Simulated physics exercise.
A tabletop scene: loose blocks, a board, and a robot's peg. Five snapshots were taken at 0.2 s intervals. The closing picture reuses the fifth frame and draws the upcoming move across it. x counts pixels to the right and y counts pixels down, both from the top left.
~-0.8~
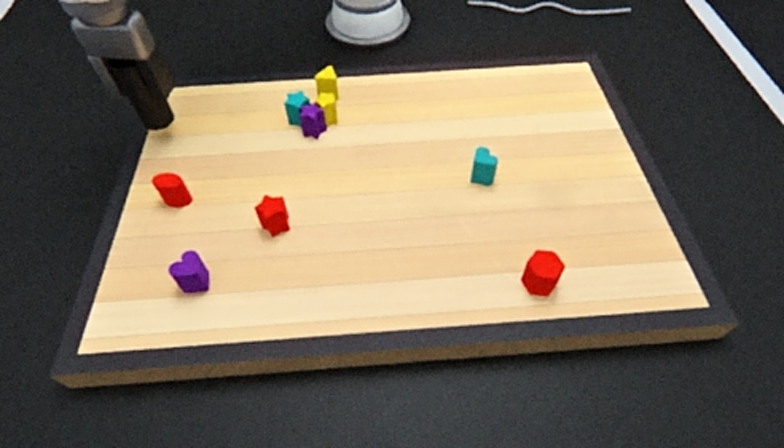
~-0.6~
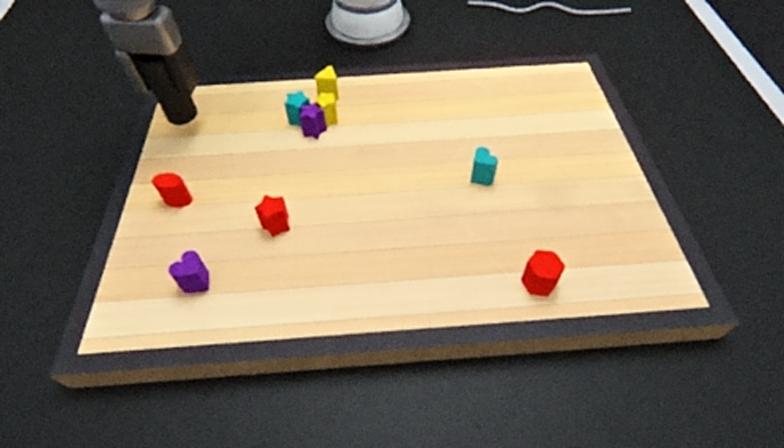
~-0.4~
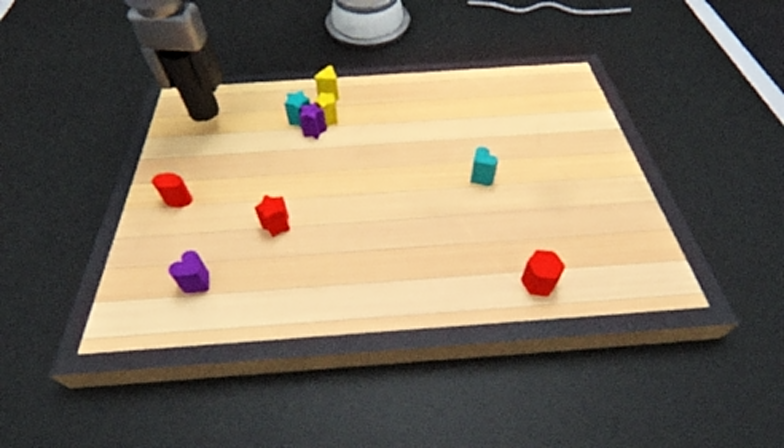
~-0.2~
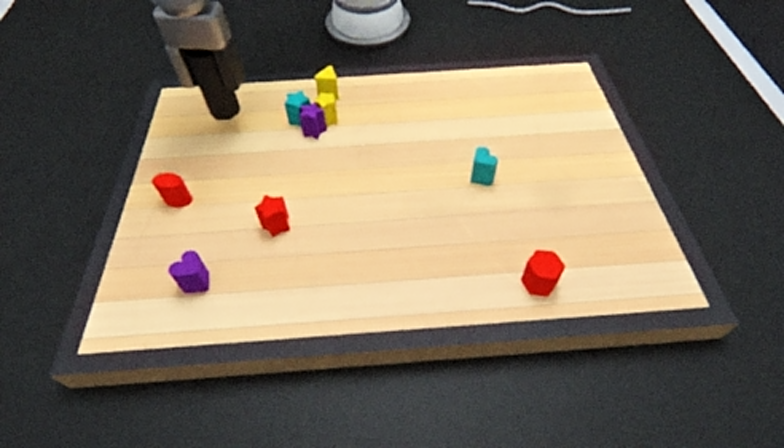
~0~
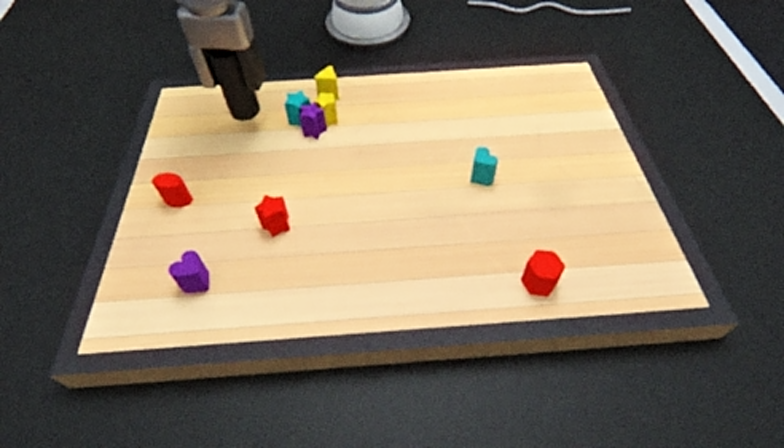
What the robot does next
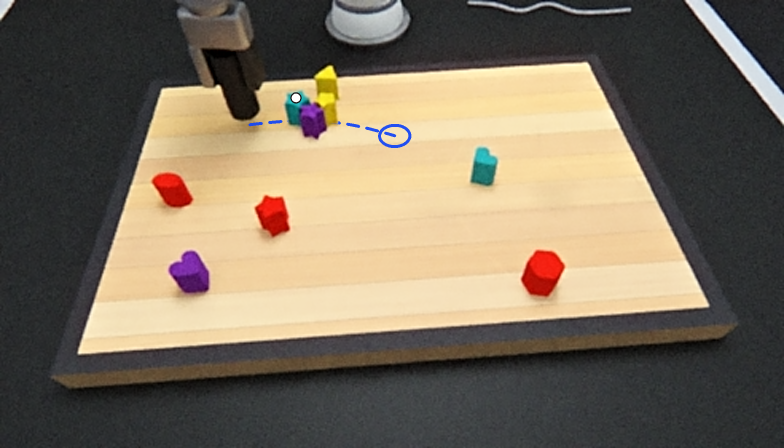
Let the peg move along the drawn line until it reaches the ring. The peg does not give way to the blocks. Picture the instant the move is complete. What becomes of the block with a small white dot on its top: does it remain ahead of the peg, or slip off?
It slides aside on the way.
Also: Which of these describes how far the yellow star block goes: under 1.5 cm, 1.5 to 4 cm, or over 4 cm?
Travel: Beyond 4 cm.
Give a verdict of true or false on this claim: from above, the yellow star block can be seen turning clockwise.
Answer: True.
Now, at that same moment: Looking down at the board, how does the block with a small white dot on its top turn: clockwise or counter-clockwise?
Counter-clockwise, from overhead.
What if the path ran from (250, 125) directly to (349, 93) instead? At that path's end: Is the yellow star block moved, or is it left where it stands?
Here the yellow star block moves off its spot.
The drawn path runs from (250, 125) via (300, 121) and (348, 124), ending at (395, 136); the dot is on the turquoise star block.
What follows on the original path. One third of the way, peg (297, 107); turquoise star block (320, 94), turned 20° anticlockwise; purple star block (323, 110), turned 70° clockwise; yellow star block (339, 98).
Two thirds of the way, peg (347, 111); turquoise star block (359, 88), turned 65° anticlockwise; purple star block (345, 120); yellow star block (374, 95), turned 105° clockwise.
At the end, peg (394, 122); turquoise star block (361, 88), turned 85° anticlockwise; purple star block (349, 121), turned 195° clockwise; yellow star block (389, 95), turned 45° clockwise; yellow three-sided block not moved.
